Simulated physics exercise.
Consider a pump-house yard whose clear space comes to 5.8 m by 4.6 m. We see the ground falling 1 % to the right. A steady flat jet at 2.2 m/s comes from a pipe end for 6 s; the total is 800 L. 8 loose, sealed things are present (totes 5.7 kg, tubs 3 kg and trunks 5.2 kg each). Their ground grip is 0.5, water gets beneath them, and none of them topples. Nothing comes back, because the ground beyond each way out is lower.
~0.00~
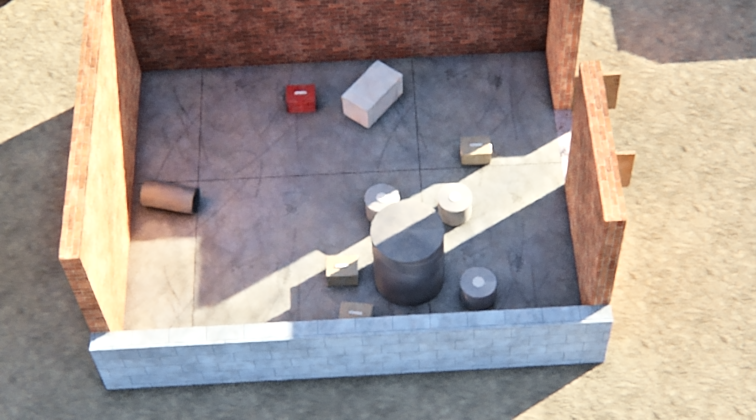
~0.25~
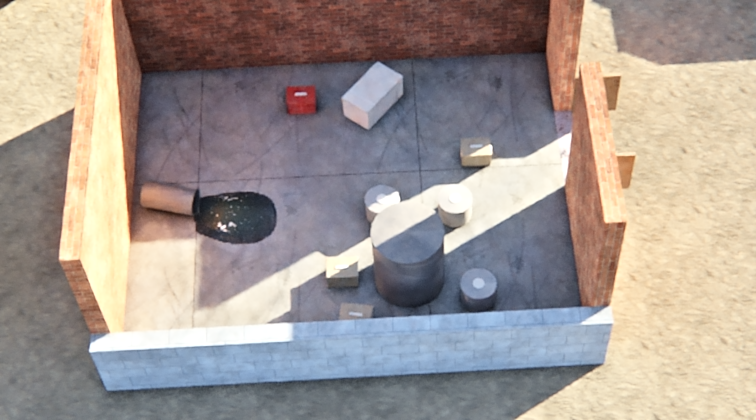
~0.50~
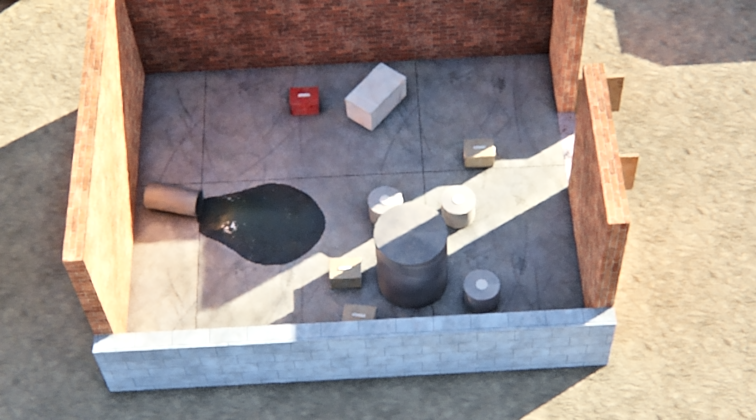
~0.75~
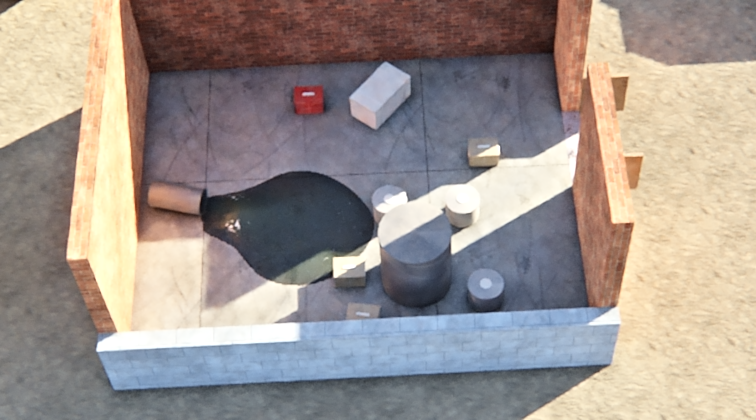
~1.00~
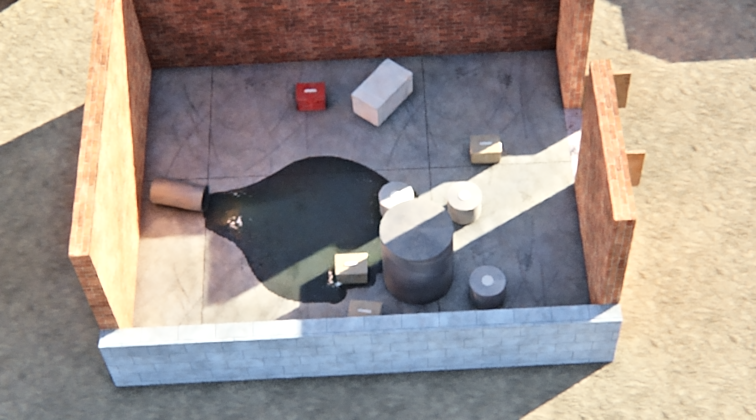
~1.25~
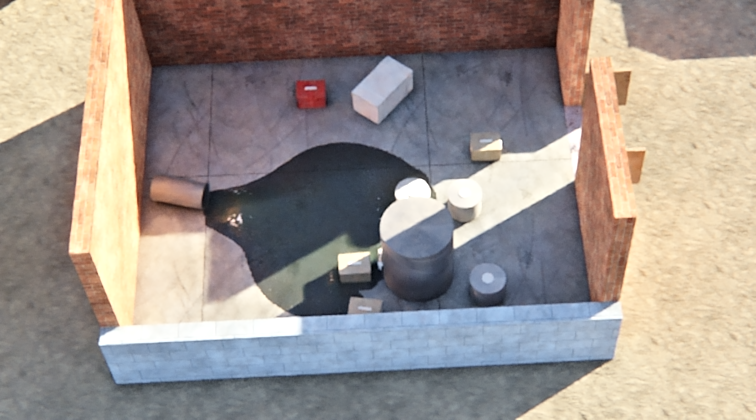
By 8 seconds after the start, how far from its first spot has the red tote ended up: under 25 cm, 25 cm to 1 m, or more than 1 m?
Under 25 cm.
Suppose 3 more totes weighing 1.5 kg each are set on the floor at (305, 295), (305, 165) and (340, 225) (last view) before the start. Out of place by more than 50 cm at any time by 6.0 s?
Item one beyond the mark, item two within the mark, item three beyond the mark.
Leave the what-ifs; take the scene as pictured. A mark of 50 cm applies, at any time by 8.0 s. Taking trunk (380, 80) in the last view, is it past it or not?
Result: Stays within.
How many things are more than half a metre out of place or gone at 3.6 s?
That would be 3.
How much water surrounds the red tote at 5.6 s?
The depth there is around 0 cm.
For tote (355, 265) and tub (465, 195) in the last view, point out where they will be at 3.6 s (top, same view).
Estimated pixels: (379, 292) and (560, 170).
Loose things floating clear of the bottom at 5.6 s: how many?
By my count, 3.
After 1.8 s the red tote is near (311, 89), 0.0 m from its start, aground; 0 of 8 are out; 2 afloat.
After 3.6 s the red tote is near (311, 89), 0.0 m from its start, aground; 0 of 8 are out; 3 afloat.
After 5.6 s the red tote is near (311, 89), 0.0 m from its start, aground; 2 of 8 are out; 3 afloat.
After 8.0 s the red tote is near (311, 89), 0.0 m from its start, aground; 2 of 8 are out; 2 afloat.
